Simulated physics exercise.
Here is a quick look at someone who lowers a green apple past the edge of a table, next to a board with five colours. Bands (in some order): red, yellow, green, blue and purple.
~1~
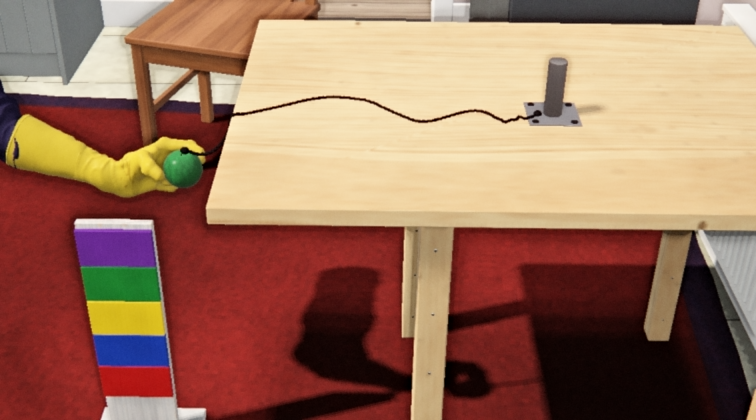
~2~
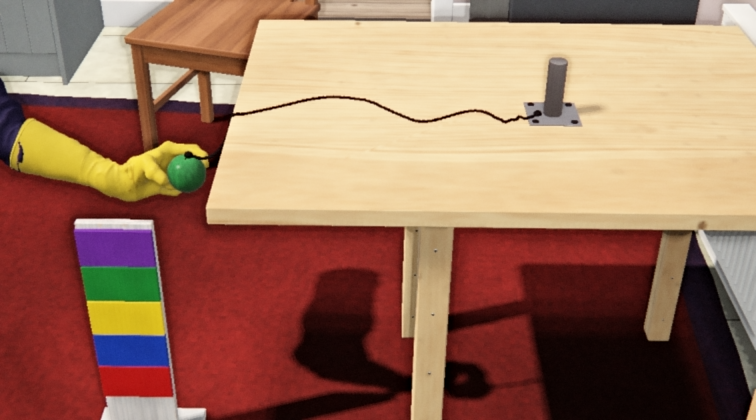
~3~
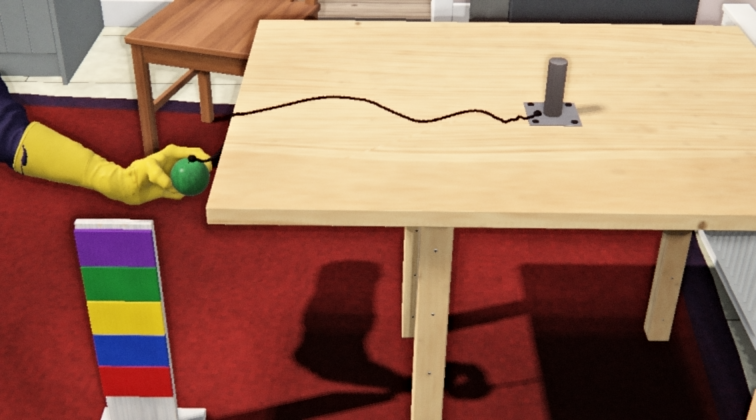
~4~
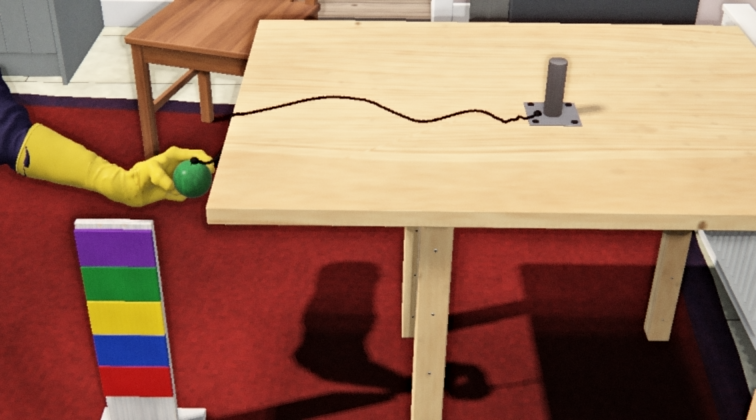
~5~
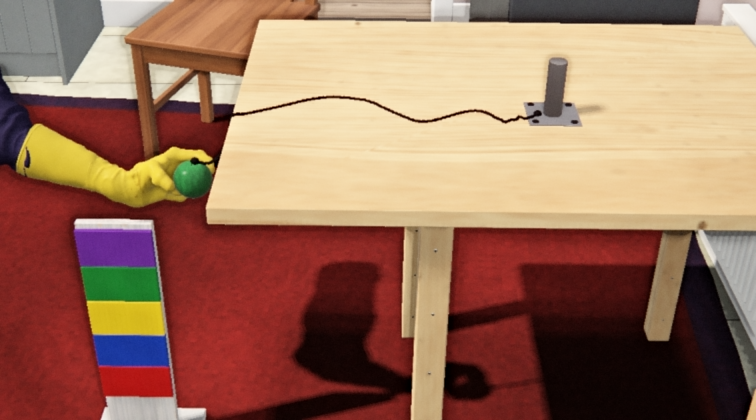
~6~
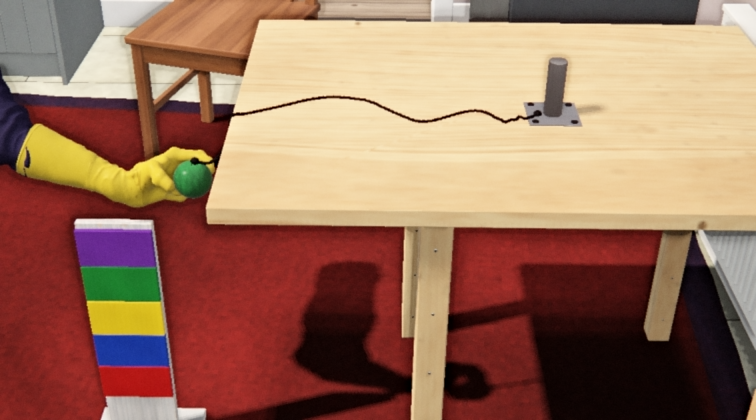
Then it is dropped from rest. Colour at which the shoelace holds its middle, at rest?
Purple.
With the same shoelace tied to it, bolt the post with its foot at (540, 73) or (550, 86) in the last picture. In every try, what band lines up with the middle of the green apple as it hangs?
For the first it would be purple, for the second purple.
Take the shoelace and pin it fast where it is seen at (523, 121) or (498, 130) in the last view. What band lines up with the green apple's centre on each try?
Purple, then purple.
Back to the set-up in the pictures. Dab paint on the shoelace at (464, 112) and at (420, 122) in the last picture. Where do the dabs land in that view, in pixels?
I'd put the first at about (439, 113) and the other at about (388, 112).
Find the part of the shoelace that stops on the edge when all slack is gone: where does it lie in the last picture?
You'd find it at roughly (284, 106).
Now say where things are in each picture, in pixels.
Green apple (183, 169); purple (115, 250); green (121, 286); yellow (126, 319); blue (131, 352); red (136, 383), in the first picture.
Green apple (186, 173); shoelace through (510, 120) (446, 117) (386, 109) (317, 99) (243, 114), in the second picture.
Green apple (190, 176), in the third picture.
Green apple (193, 178); shoelace through (510, 120) (446, 117) (386, 109) (317, 99) (243, 114), in the fourth picture.
Green apple (193, 179), in the fifth picture.
Green apple (193, 179); shoelace through (510, 120) (446, 117) (386, 109) (317, 99) (243, 114), in the sixth picture.
Early on, apple near (234, 231); level with purple.
Midway, apple near (249, 241); level with purple.
Finally, apple near (242, 247); level with purple. Its centre hangs level with the purple band.
